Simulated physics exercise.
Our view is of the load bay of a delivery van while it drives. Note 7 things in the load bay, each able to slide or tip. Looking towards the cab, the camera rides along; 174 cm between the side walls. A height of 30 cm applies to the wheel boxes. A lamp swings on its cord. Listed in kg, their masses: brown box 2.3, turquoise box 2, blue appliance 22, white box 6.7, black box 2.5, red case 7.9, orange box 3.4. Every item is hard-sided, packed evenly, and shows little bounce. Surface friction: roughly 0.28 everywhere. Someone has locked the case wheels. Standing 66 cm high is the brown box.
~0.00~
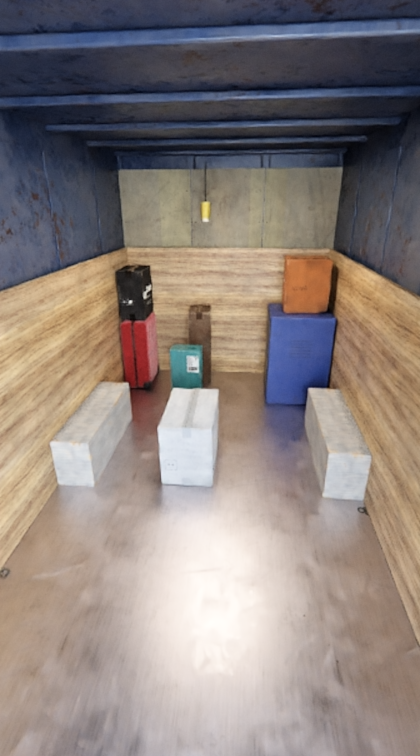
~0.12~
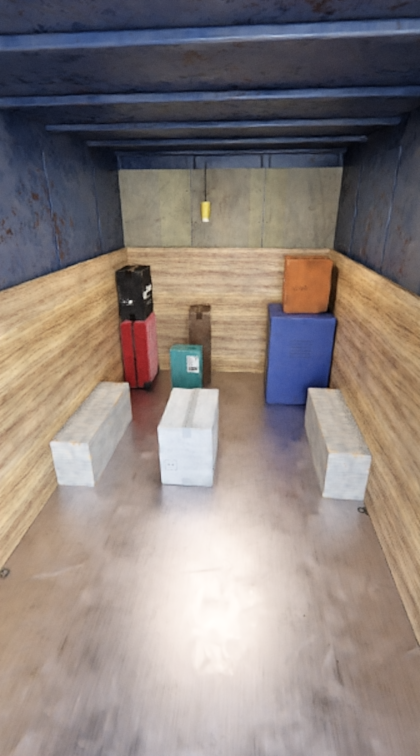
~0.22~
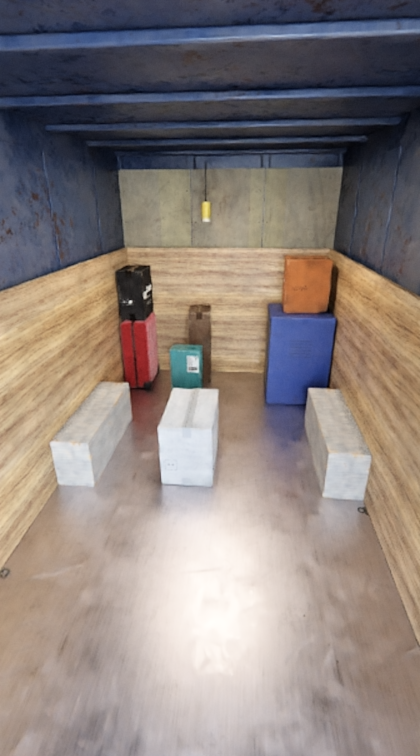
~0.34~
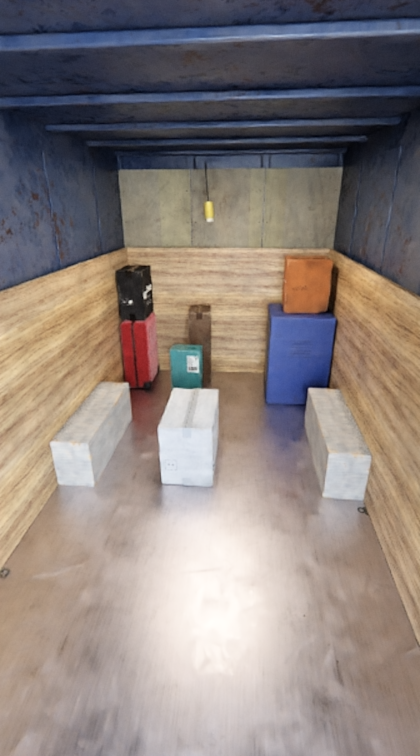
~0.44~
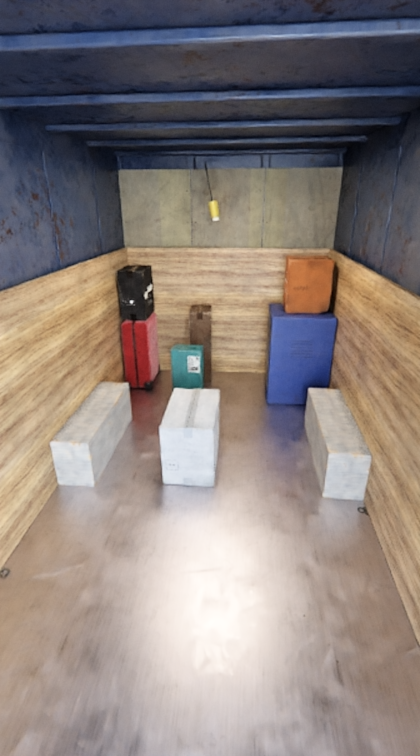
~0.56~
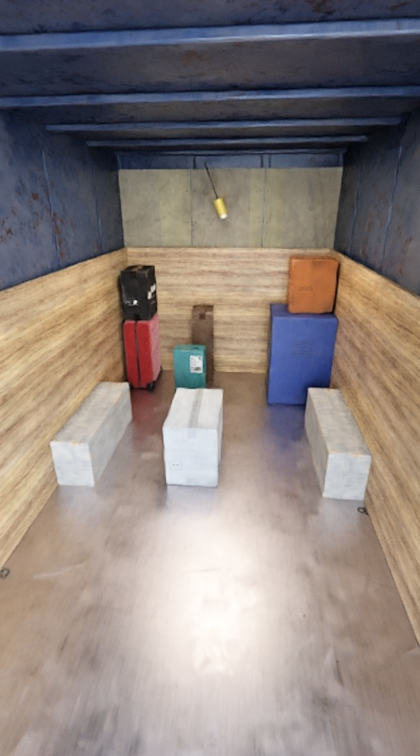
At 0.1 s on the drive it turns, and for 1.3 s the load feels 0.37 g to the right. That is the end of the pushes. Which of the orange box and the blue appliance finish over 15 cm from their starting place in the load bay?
Orange box: Within 15 cm; blue appliance: Within 15 cm.
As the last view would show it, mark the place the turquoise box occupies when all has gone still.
It ends up at about (251, 375).
After 0.86 s, load feels 0.37 g right; orange box moved 6 cm near (313, 284); black box moved 19 cm; brown box moved 14 cm.
After 1.16 s, load feels 0.36 g right; orange box moved 6 cm near (313, 284); black box 22° off upright; red case 22° off upright.
After 1.26 s, load feels 0.21 g right; black box now down from where it sat; orange box moved 6 cm near (313, 284); red case 38° off upright.
After 1.56 s, steady run; orange box moved 6 cm near (313, 284); red case on its side; turquoise box moved 55 cm.
In the end (2.5 s), down from where it sat, black box; toppled in the load bay, red case; not toppled but over 15 cm from the start, brown box, turquoise box and white box; the other 2 under 15 cm from the start. In the last view, orange box near (313, 284), blue appliance near (298, 353).
